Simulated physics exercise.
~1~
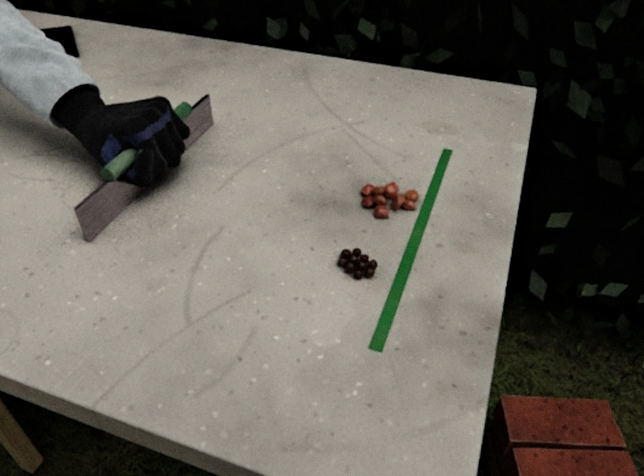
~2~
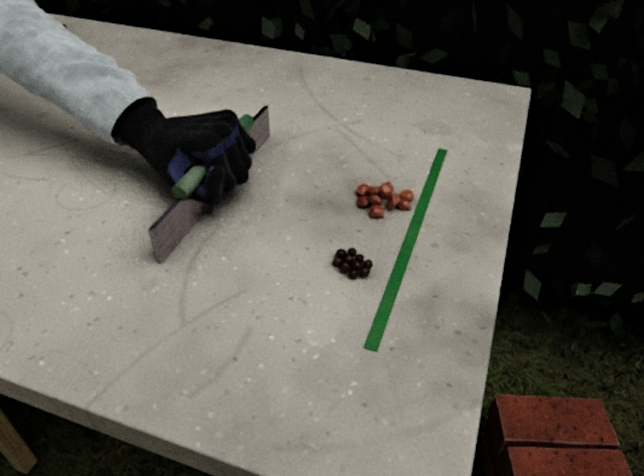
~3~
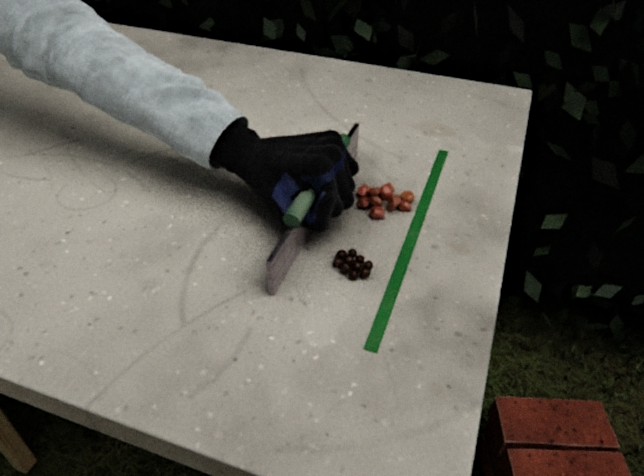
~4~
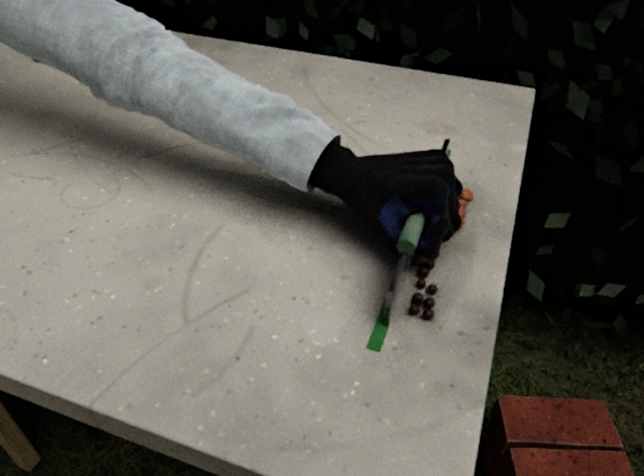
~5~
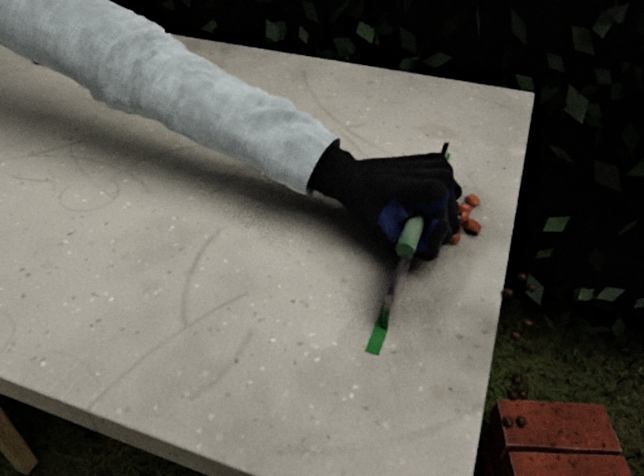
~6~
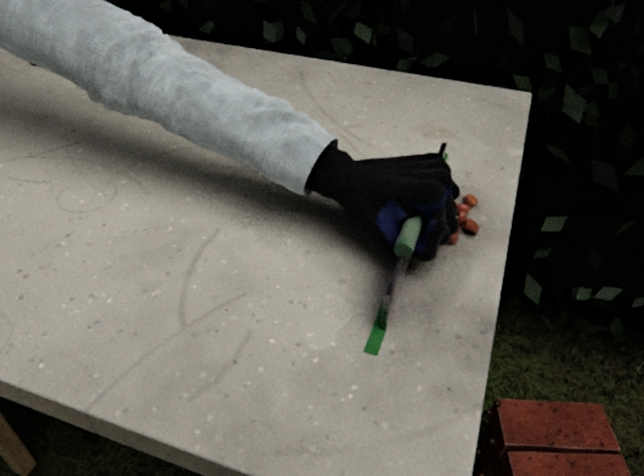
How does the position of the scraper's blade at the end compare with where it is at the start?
At the start the blade is on the left part of the table, well away from both clusters. By the end it is much farther right and a little lower in view, resting at the green tape near the table's right end.
